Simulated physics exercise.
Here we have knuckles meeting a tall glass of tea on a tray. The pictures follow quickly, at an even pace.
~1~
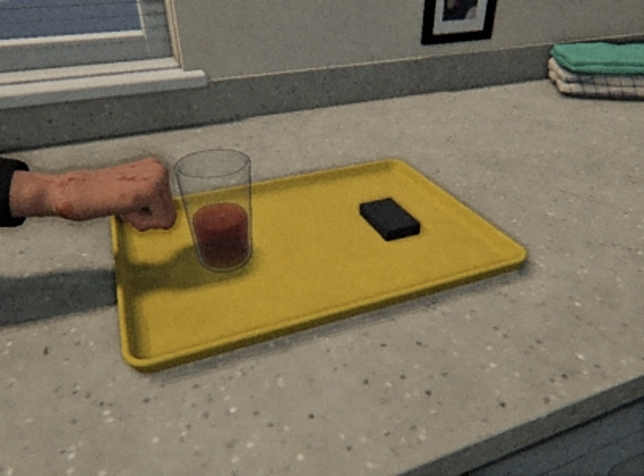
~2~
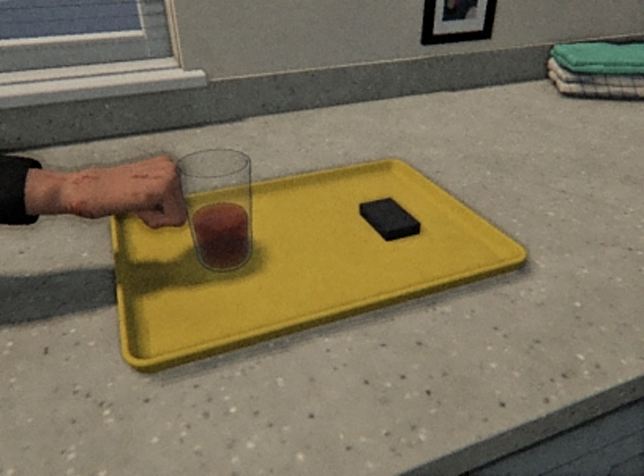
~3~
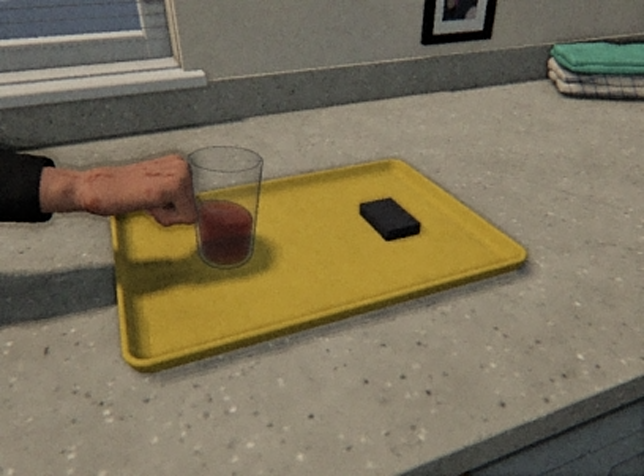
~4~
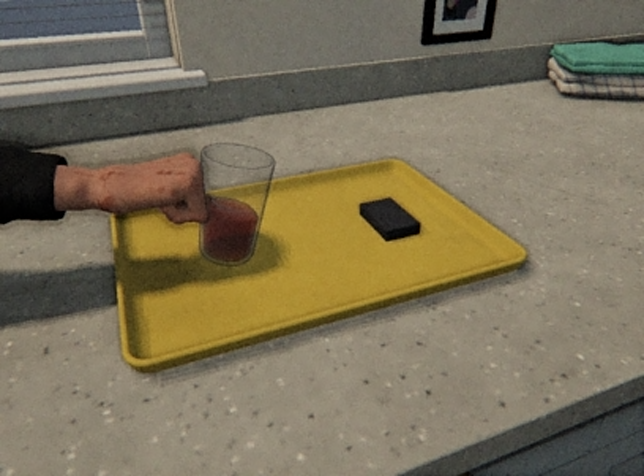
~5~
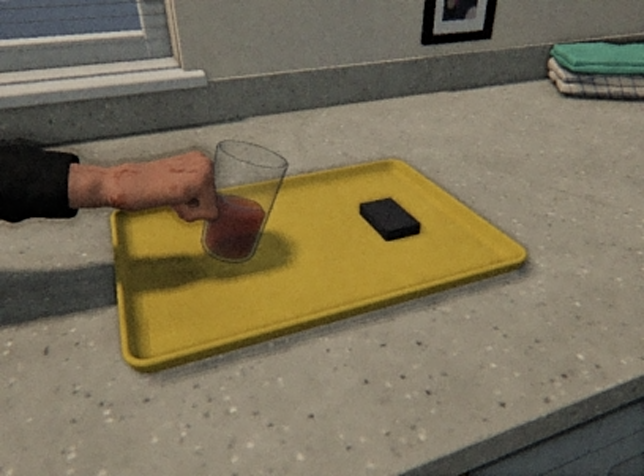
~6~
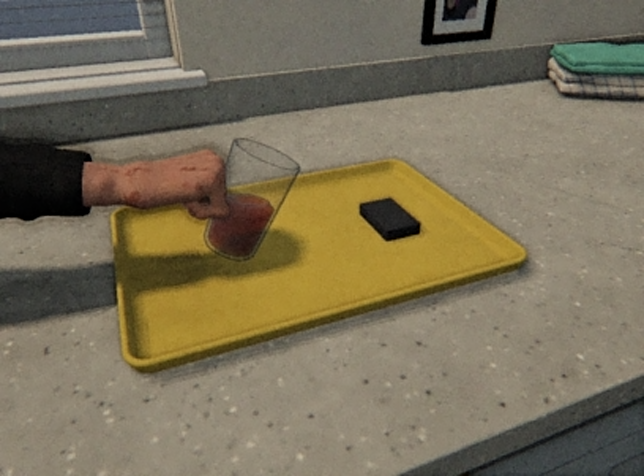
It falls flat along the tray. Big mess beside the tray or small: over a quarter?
In the end less than a quarter leaves the tray.
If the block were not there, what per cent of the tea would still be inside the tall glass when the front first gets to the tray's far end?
Near 65 %.
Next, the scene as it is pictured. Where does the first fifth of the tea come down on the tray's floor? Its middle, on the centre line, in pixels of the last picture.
Around (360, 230).
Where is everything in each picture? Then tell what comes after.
In the first picture, it leans 0°; its right rim is at (247, 159); the tea meets the walls at (191, 218) and (245, 208); the tray's far rim is at (453, 200); a block is fixed to the tray further along.
In the second picture, it leans 0°; its right rim is at (248, 159); the tea meets the walls at (191, 218) and (245, 208).
In the third picture, it leans 7°; its right rim is at (259, 159); the tea meets the walls at (198, 202) and (249, 208).
In the fourth picture, it leans 13°; its right rim is at (272, 159); the tea meets the walls at (203, 195) and (255, 208).
In the fifth picture, it leans 20°; its right rim is at (284, 162); the tea meets the walls at (210, 201) and (263, 205).
In the sixth picture, it leans 27°; its right rim is at (296, 165); the tea meets the walls at (217, 201) and (272, 201).
A moment on, the tall glass is falling and 100 per cent is in the glass, 0 on the tray and 0 above or beyond its rim.
Next, the tall glass lies on its side and 81 per cent is in the glass, 11 on the tray and 8 above or beyond its rim.
Then the tall glass lies on its side and 39 per cent is in the glass, 48 on the tray and 12 above or beyond its rim.
Later the tall glass lies on its side and 20 per cent is in the glass, 76 on the tray and 4 above or beyond its rim.
At rest 96 per cent is held by tray and glass, 4 is off the tray.
